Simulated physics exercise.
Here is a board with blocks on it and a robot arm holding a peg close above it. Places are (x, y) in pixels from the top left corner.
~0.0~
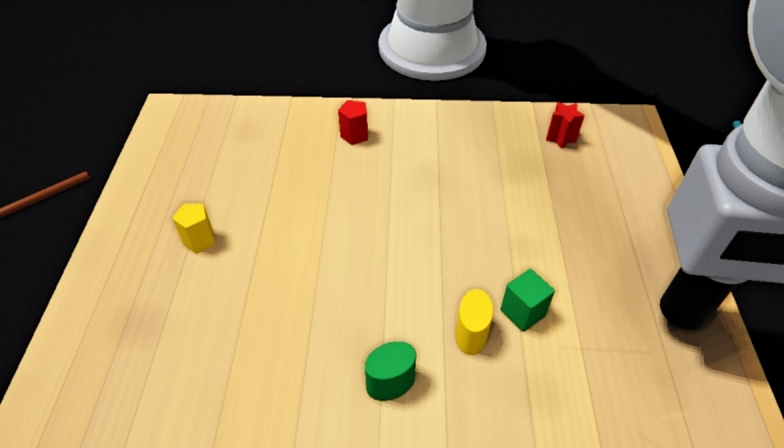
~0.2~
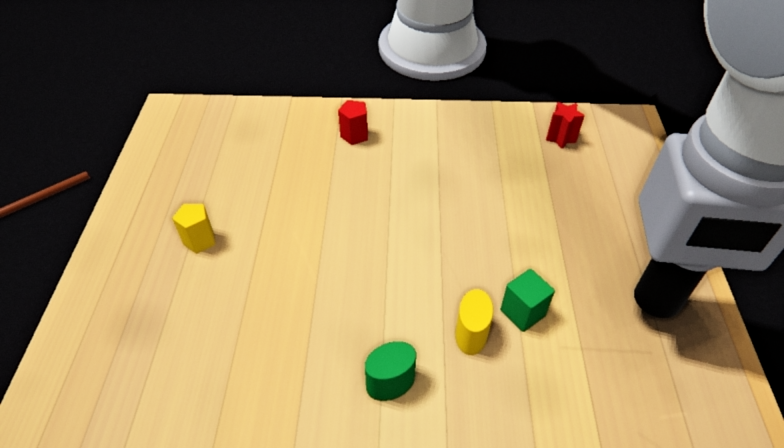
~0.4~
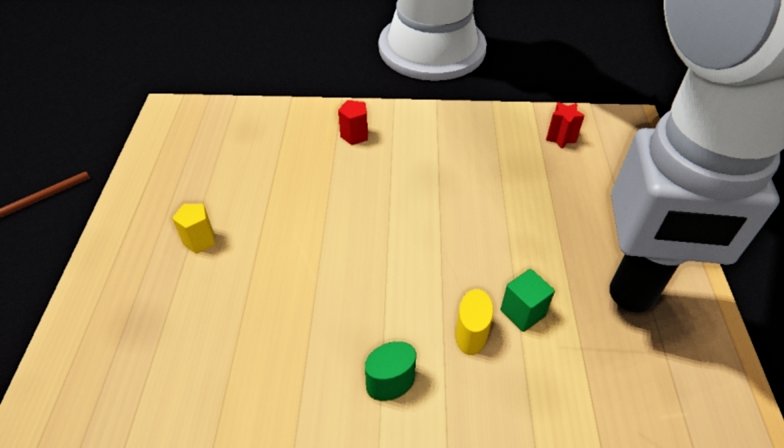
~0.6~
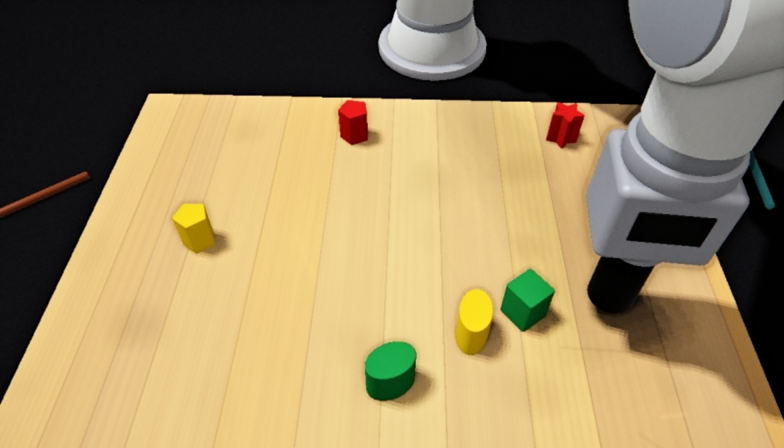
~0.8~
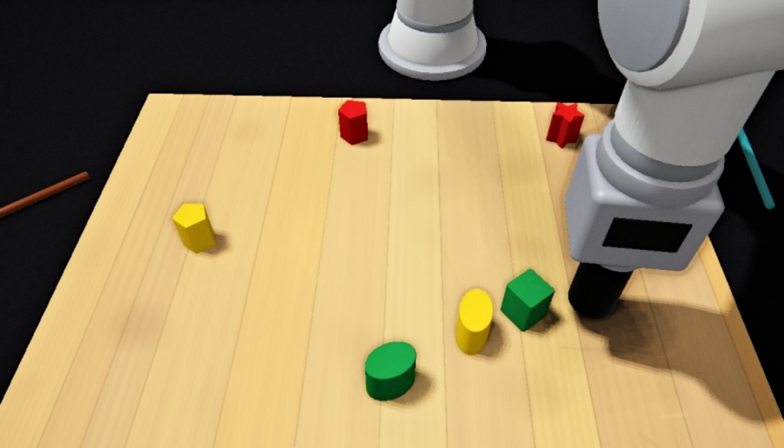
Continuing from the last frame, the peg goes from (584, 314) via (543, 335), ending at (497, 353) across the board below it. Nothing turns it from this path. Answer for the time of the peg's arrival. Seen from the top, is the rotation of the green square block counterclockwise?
No, it doesn't check out.
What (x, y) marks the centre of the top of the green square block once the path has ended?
I'd place it at (491, 292), taking the centre of its top.
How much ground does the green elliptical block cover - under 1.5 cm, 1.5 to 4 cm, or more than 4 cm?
Result: Under 1.5 cm.
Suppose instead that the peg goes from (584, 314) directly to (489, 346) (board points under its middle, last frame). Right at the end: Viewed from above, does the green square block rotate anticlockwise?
No.
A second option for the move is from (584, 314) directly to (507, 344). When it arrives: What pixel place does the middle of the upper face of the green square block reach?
Around (488, 289).
What follows on the original path. Halfway along, peg at (548, 321); green square block at (508, 288), turned 35° clockwise.
At the end, peg at (501, 340); green elliptical block not moved; yellow elliptical block at (462, 307), turned 35° anticlockwise; green square block at (491, 292), turned 100° clockwise.
